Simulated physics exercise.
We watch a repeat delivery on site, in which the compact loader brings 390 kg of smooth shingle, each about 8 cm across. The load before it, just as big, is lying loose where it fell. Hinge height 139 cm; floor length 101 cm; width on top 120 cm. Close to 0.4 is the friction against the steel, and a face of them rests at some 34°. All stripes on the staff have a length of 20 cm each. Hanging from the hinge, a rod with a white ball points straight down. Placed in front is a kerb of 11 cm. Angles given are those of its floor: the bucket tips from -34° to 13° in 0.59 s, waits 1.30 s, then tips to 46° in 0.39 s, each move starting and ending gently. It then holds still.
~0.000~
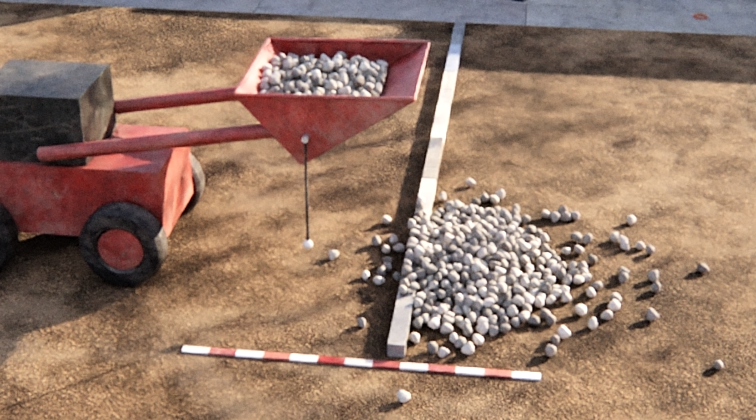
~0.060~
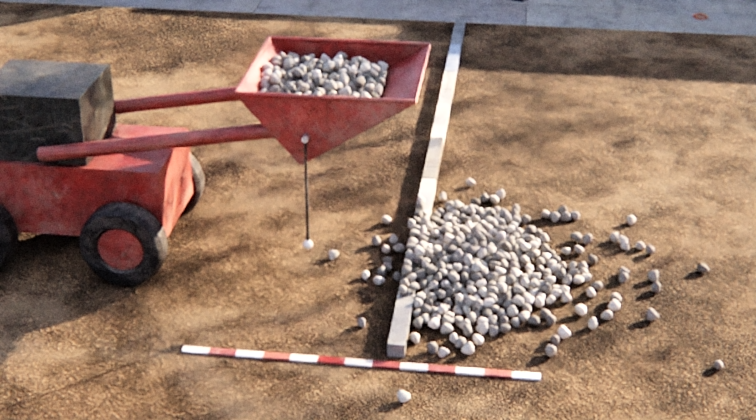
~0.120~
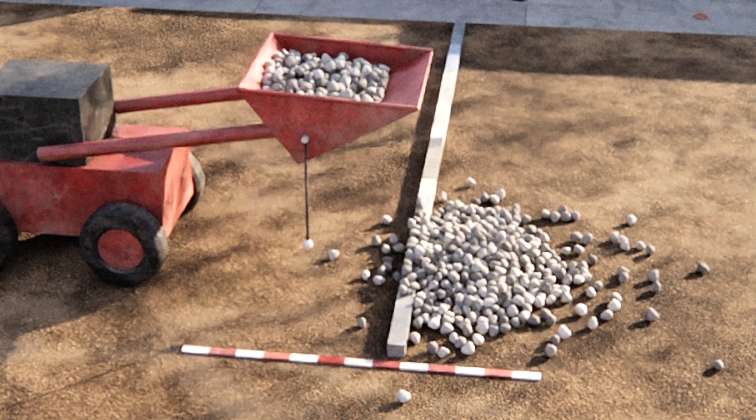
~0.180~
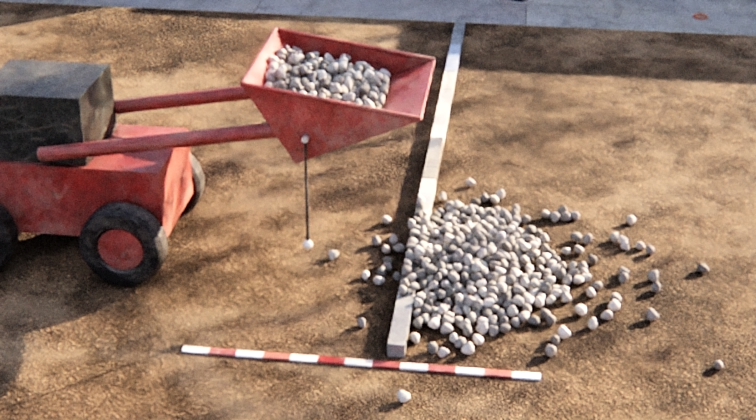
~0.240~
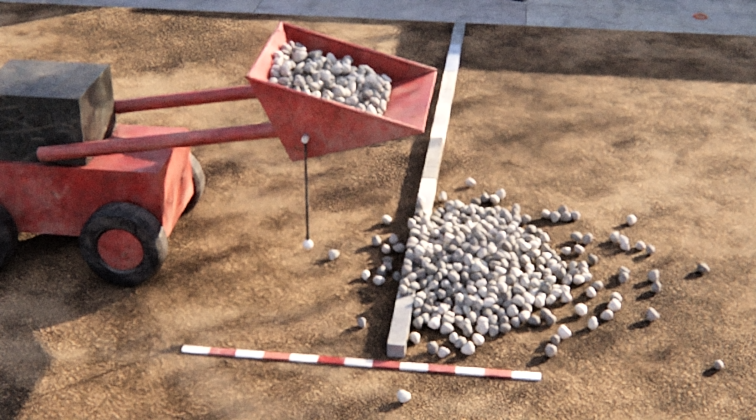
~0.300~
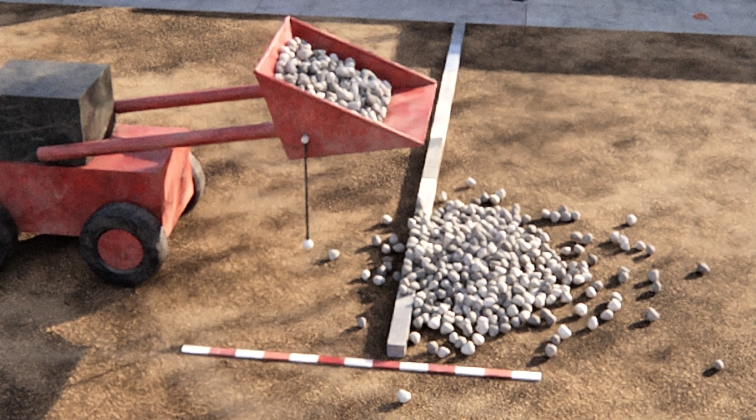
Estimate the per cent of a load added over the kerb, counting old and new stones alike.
Roughly 75 per cent of a load is added.
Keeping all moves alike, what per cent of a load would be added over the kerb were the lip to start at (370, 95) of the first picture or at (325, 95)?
About 40 per cent from the first spot and 5 per cent from the second.
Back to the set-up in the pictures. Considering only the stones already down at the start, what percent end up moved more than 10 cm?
10 per cent.
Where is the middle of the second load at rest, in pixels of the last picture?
Centre: Approx. (449, 252).
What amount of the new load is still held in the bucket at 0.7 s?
Roughly 100 per cent of its load.
After 0.4 s the floor is at 5°; in per cent of one load, 100 in the bucket, 8 on this side of the kerb, 92 over the kerb; the foremost stones are at (662, 276).
After 0.7 s the floor is at 13°; in per cent of one load, 100 in the bucket, 8 on this side of the kerb, 92 over the kerb; the foremost stones are at (662, 276).
After 2.7 s the floor is at 46°; in per cent of one load, 0 in the bucket, 37 on this side of the kerb, 163 over the kerb; the foremost stones are at (663, 281).
After 5.4 s the floor is at 46°; in per cent of one load, 0 in the bucket, 33 on this side of the kerb, 167 over the kerb; the foremost stones are at (663, 281). Net gain over the kerb, 75.
